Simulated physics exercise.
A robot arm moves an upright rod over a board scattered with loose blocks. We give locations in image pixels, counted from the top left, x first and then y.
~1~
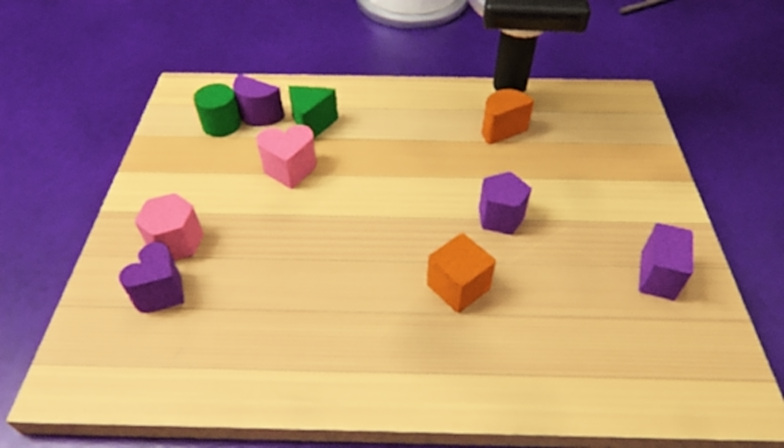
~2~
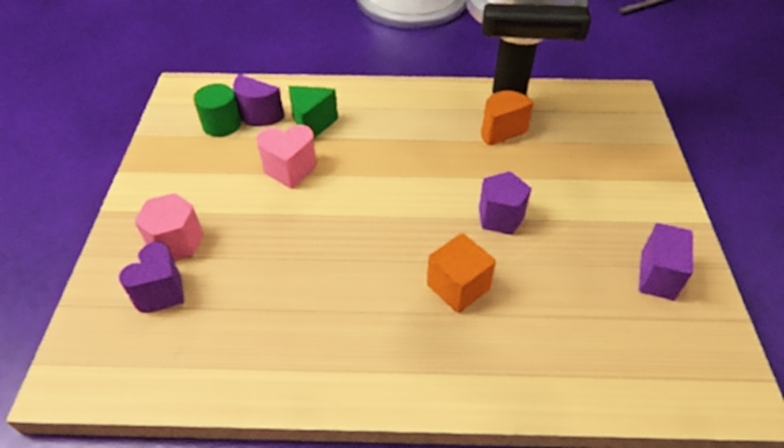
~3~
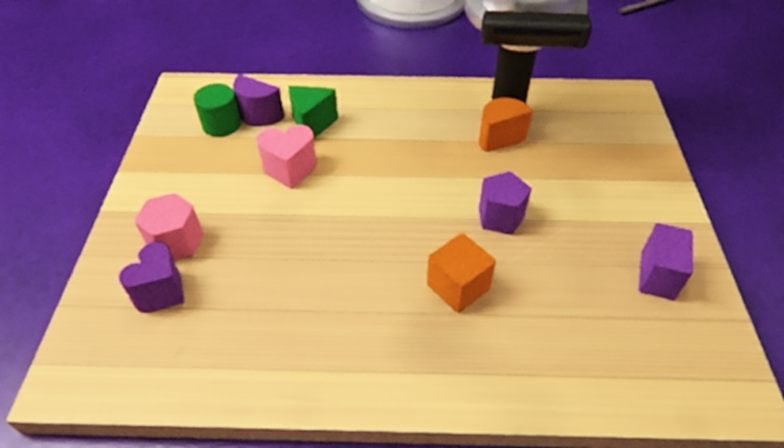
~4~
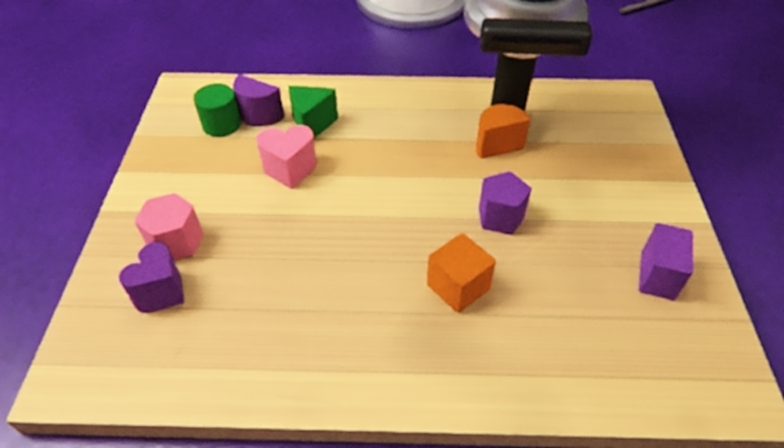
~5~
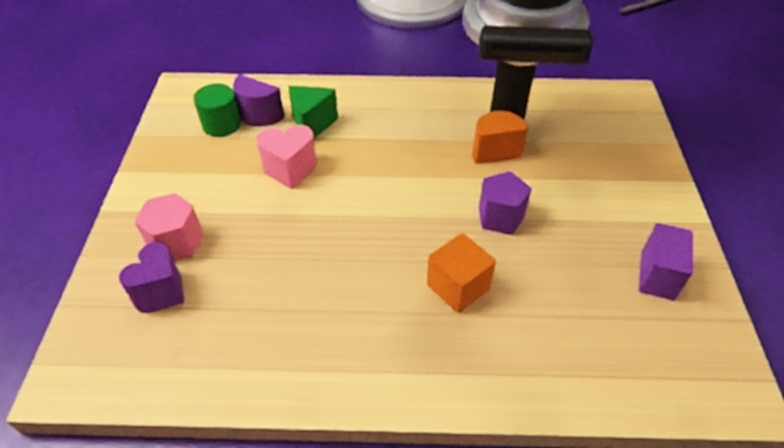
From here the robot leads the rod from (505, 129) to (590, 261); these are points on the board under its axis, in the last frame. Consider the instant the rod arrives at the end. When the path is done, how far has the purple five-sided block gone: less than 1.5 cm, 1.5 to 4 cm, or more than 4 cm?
The answer is under 1.5 cm.
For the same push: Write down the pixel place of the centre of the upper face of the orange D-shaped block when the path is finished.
In the picture, it is at (502, 144).
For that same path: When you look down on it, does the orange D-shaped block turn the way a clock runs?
I expect so.
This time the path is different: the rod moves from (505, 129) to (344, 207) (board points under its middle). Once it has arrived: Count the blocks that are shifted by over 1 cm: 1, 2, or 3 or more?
One gets moved.
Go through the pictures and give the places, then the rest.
Tip of the rod (510, 86), middles of tops, orange D-shaped block (507, 100), purple five-sided block (506, 188), in the first picture.
Rod (509, 93), orange D-shaped block (507, 102), in the second picture.
Rod (509, 100), orange D-shaped block (505, 109), in the third picture.
Rod (508, 107), orange D-shaped block (502, 116), in the fourth picture.
Rod (508, 113), orange D-shaped block (500, 122), purple five-sided block (506, 188), in the fifth picture.
What follows on the original path. One third of the way, rod (536, 153); orange D-shaped block (502, 144), turned 80° clockwise.
Two thirds of the way, rod (564, 196); orange D-shaped block (502, 144), turned 80° clockwise.
At the end, rod (596, 246); orange D-shaped block (502, 144), turned 80° clockwise; purple five-sided block unmoved.
